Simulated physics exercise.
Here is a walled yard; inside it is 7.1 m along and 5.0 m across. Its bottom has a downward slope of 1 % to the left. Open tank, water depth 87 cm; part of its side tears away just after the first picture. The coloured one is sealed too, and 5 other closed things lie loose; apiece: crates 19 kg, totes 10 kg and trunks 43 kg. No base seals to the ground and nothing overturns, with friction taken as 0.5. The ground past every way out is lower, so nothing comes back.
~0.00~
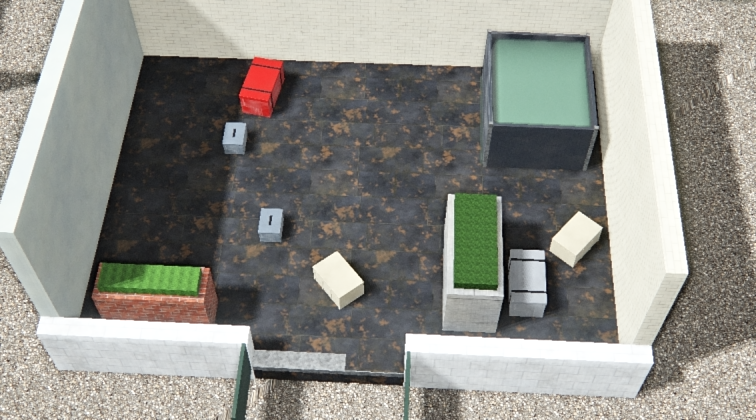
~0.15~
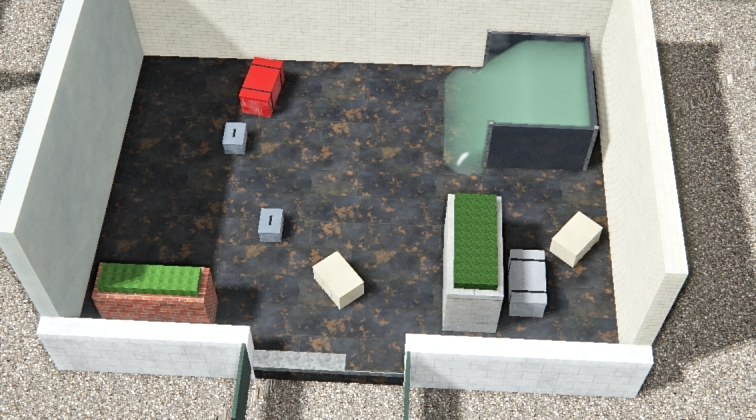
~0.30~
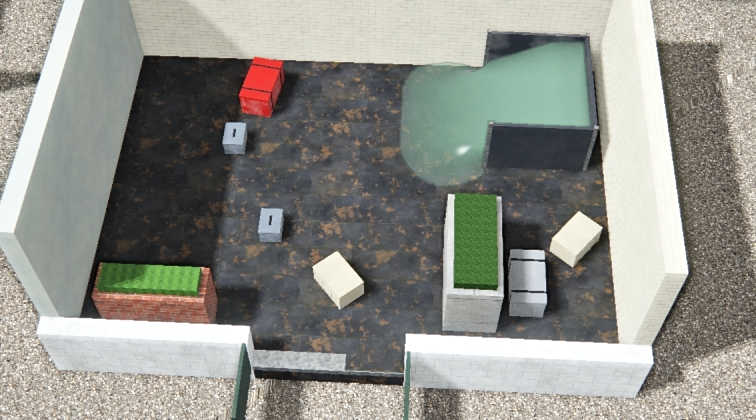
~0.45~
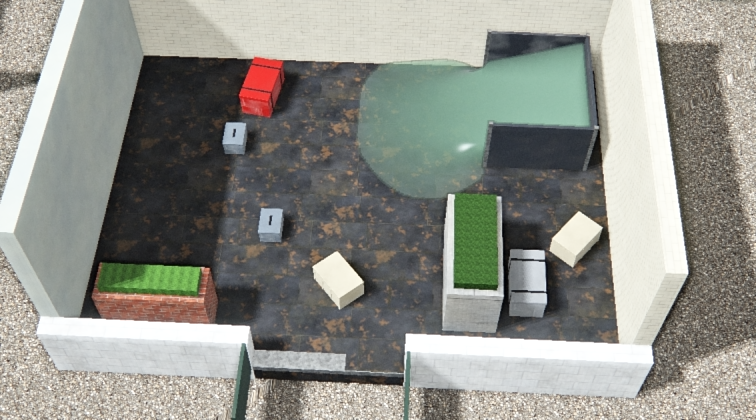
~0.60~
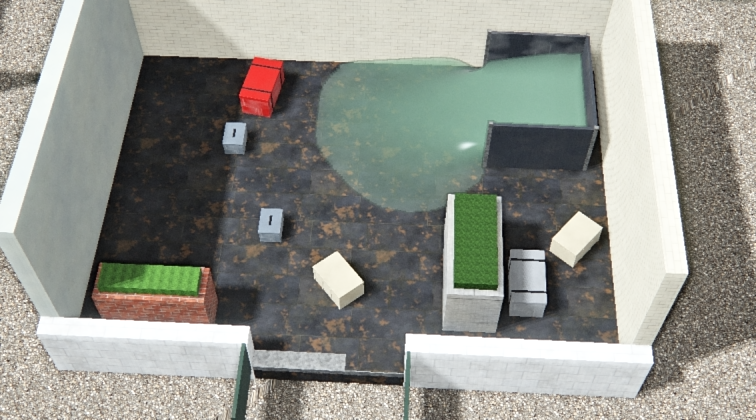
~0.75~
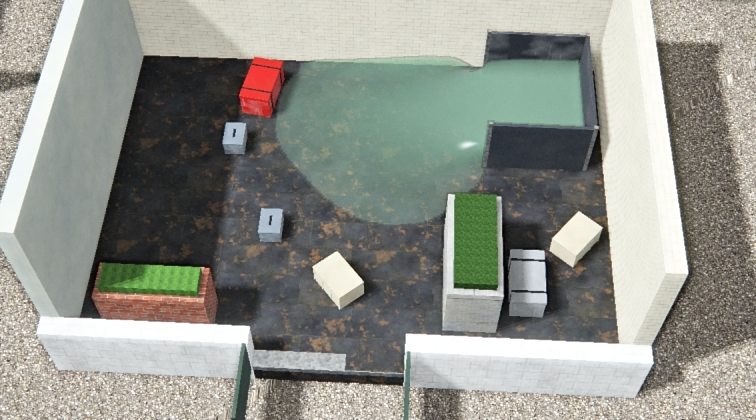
Walled yard with a dark tank losing its left side, greenish water spreading leftward across the floor while scattered boxes stay still.
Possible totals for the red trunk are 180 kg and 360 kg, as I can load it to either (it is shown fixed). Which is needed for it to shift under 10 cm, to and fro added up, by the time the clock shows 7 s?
Watching this, I'd bet the heavier version stays within bounds and the other doesn't.
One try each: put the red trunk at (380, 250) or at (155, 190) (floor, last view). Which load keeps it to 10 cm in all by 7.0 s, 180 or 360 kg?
First spot: Light mass works; second spot: Light mass works.
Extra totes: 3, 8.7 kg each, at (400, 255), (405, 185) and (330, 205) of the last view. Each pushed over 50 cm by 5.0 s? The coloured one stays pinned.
Going through them in turn, the answers are not too far, too far and too far.
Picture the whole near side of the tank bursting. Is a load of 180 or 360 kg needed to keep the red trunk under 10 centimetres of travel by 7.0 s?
In that case, even the light one works.
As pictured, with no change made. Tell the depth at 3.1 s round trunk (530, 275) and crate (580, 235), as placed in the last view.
First about 0 cm, second about 0 cm.
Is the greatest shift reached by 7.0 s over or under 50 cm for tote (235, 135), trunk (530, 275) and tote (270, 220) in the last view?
Result, in sequence - exceeds the limit; within the limit; exceeds the limit.
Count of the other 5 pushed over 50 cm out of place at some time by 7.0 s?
Counting them up, I find 2.
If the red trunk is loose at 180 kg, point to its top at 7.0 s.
I'd put it at roughly (219, 80) in the last view.
After 1.4 s the red trunk would be 8 cm from its start with 180 kg and 0 cm from its start with 360 kg; 17 cm of water round it then.
After 3.1 s the red trunk would be 64 cm from its start with 180 kg and 0 cm from its start with 360 kg; 10 cm of water round it then.
After 4.9 s the red trunk would be 64 cm from its start with 180 kg and 0 cm from its start with 360 kg; 7 cm of water round it then.
After 7.0 s the red trunk would be 64 cm from its start with 180 kg and 0 cm from its start with 360 kg; 9 cm of water round it then.
